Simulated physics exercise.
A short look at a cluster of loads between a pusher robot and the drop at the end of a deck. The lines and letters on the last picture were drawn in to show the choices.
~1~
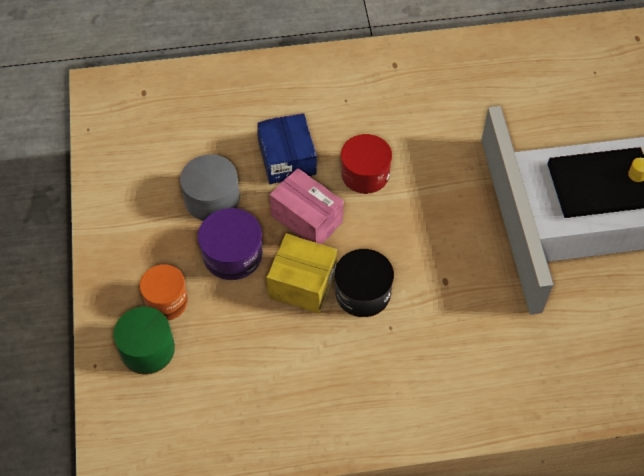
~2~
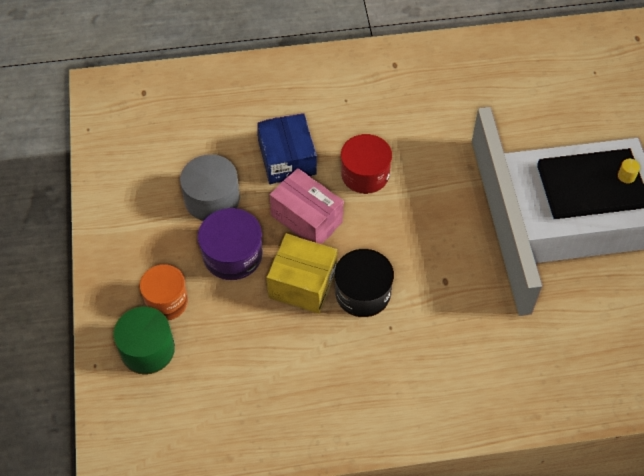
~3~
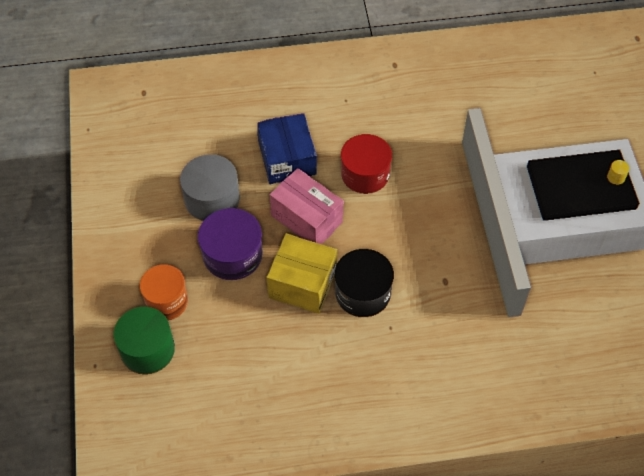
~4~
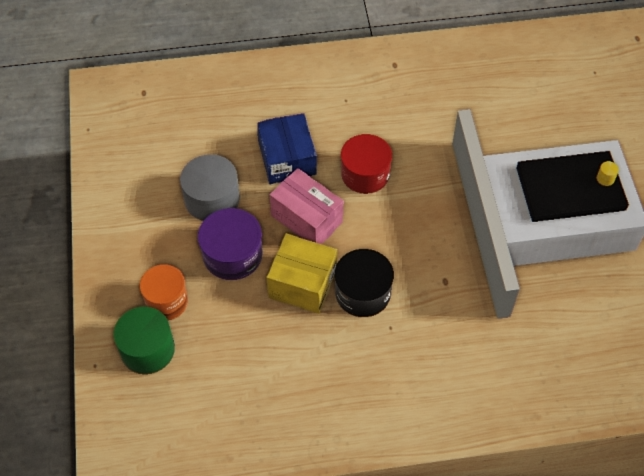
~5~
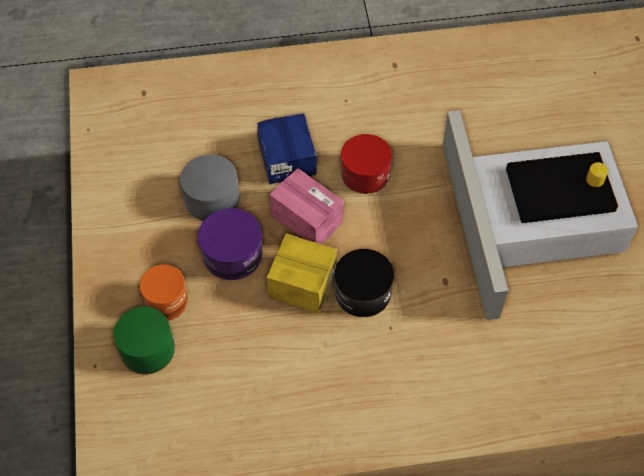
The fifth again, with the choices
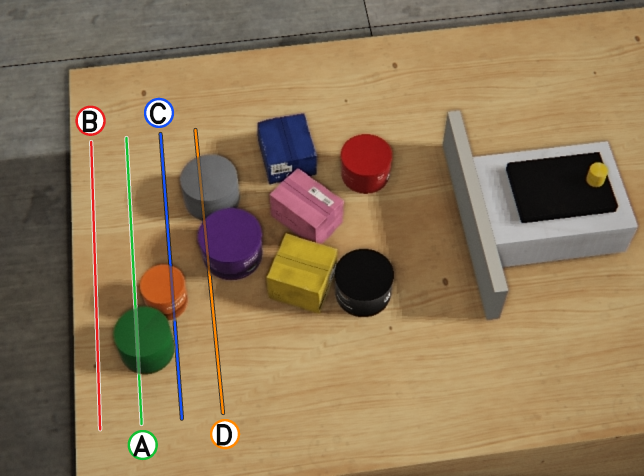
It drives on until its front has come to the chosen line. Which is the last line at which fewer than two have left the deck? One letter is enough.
Line C.
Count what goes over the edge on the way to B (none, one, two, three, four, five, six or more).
In all, six or more.
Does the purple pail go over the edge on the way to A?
Yes.
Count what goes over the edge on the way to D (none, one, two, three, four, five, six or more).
The count is none.
On the marked copy, A at (133, 269); B at (95, 274); C at (170, 264); D at (208, 260).
Following C. Soon after the start, robot (446, 200); blue box (276, 149); black pail (340, 285).
Later, robot (337, 213); purple pail (158, 249); grey canister (165, 192).
In the end, robot (251, 223); purple pail (72, 260); grey canister (84, 196); none fallen.
As for the rest, A drops four; B drops seven; D is within the limit but short.
